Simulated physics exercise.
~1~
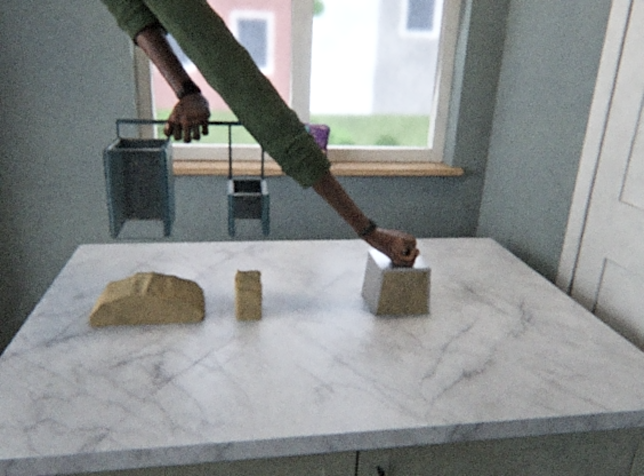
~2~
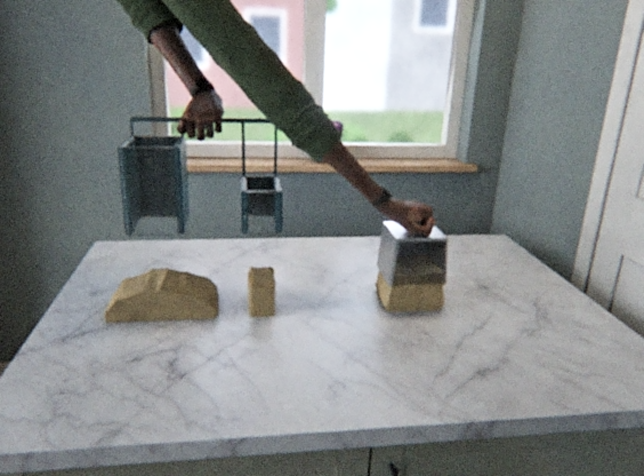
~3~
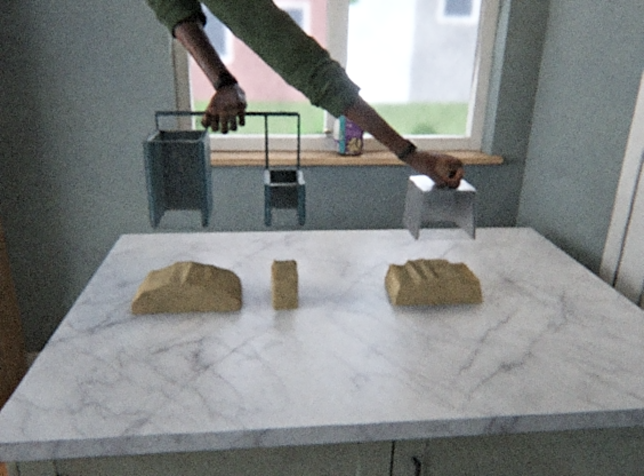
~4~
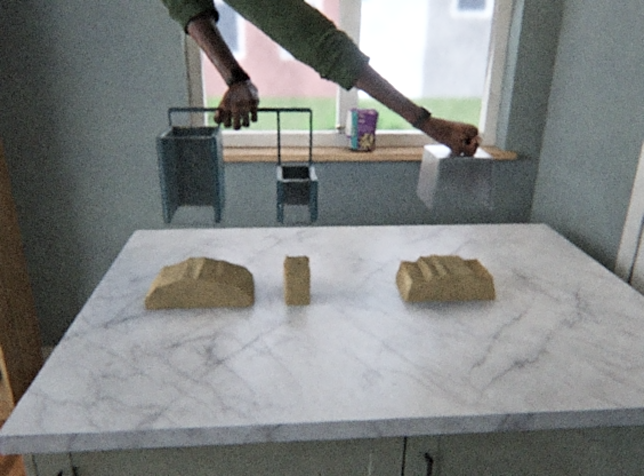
The footage shows a hand lifting an upturned metal tin straight up off damp sand on a marble table, while another hand holds a dark frame beside two test blocks; the tin clears the sand, leaving a low, slumped mound with a ridged, uneven top.
